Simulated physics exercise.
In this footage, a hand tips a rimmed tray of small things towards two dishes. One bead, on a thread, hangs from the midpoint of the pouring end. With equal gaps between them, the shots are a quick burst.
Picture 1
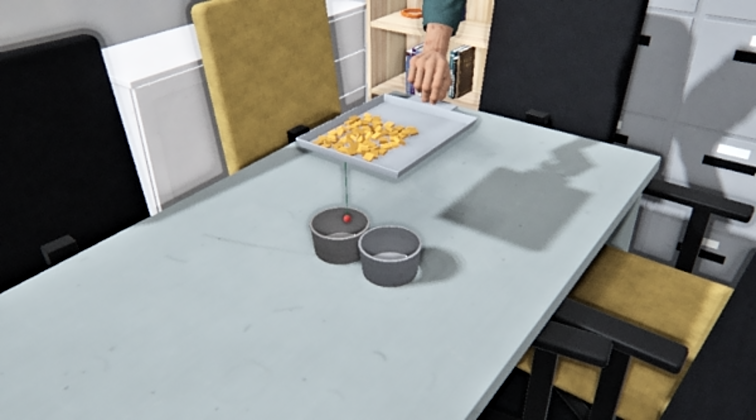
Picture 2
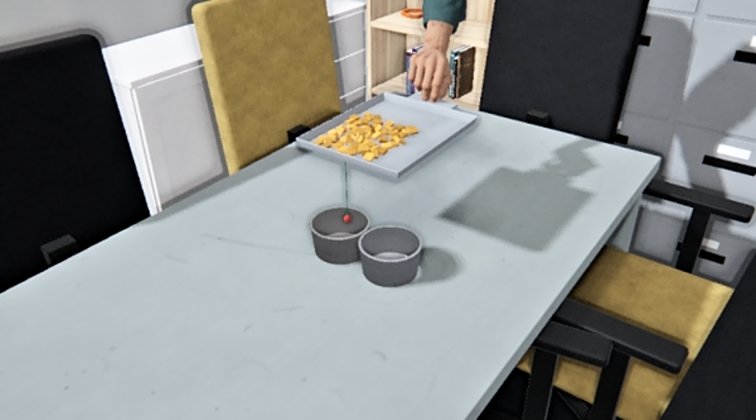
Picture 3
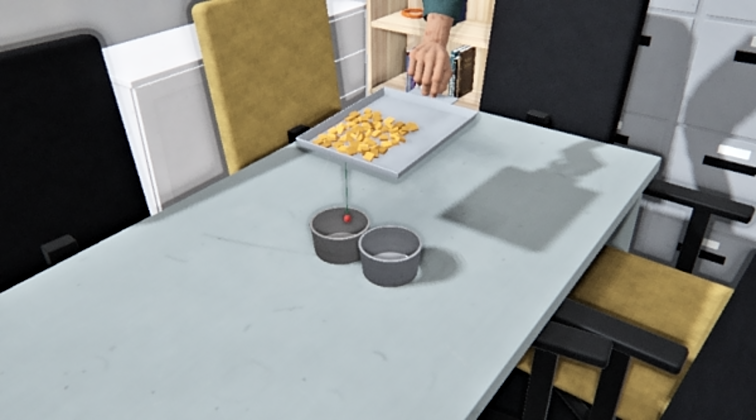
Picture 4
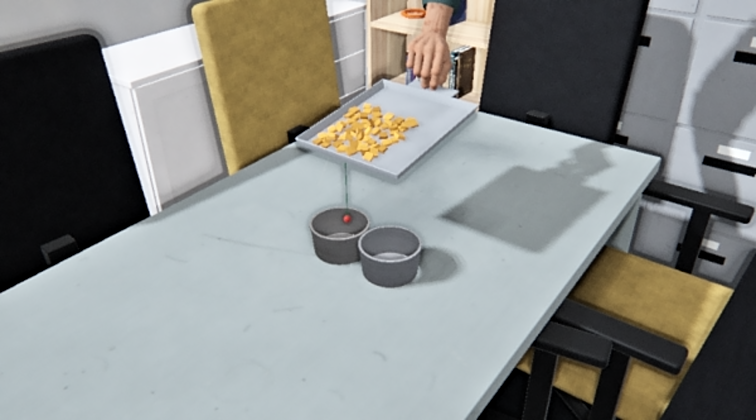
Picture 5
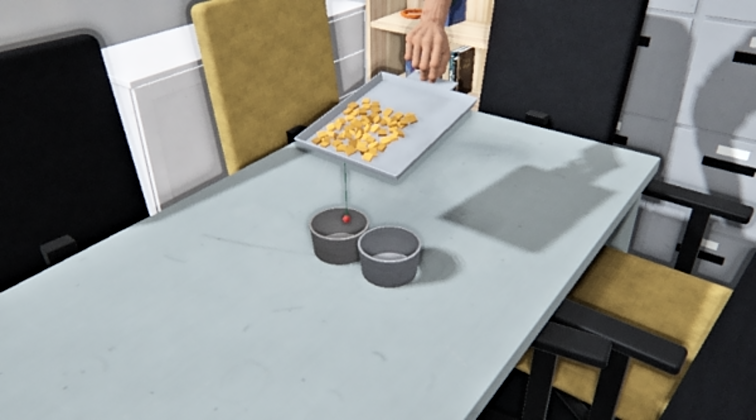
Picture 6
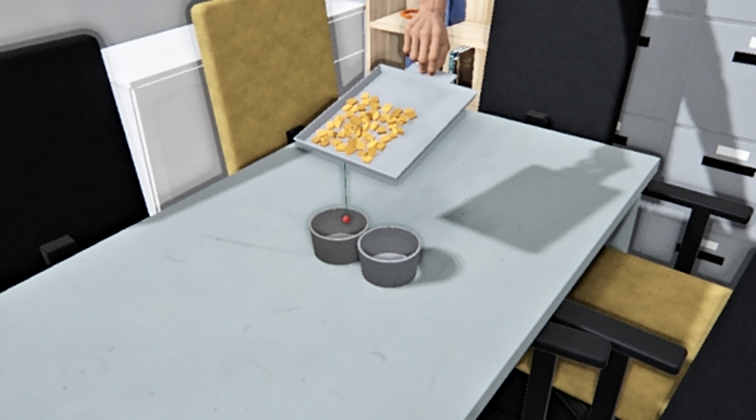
A hand slowly raising the back of a grey tray of small yellow-orange pieces, tilting it towards two dark dishes.
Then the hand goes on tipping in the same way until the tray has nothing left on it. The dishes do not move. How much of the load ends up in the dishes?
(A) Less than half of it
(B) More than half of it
The answer is A.
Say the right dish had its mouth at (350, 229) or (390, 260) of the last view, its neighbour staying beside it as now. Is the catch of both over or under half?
Result, first setup: A minority share; second setup: A majority share.
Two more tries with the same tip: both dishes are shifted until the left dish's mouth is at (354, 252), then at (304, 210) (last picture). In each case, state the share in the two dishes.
50 and 20 in a hundred.
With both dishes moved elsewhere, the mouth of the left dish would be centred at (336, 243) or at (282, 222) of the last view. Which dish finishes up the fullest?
In turn: The left-side dish; the right-side dish.
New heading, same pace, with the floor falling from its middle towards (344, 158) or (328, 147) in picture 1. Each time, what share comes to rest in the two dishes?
Lab note: Try one about 20 %, try two about 20 %.
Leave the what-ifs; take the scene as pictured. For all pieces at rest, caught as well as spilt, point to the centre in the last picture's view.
Somewhere around (338, 281) in the final view.
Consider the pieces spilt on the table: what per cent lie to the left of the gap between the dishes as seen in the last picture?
90 %, roughly.
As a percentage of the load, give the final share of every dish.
The left dish has 0 per cent, the right dish has 30.
Soon, tray tipped steeply; all on the tray.
A while on, tray tipped right over; about a quarter on the tray; a small part in the right dish; a stray few in the left dish; about a third outside both; about a quarter in the air.
Towards the end, tray tipped past a quarter turn; about a quarter in the right dish; a stray few in the left dish; about two thirds outside both.
Finally, tray tipped past a quarter turn; about a quarter in the right dish; a stray few in the left dish; about two thirds outside both.
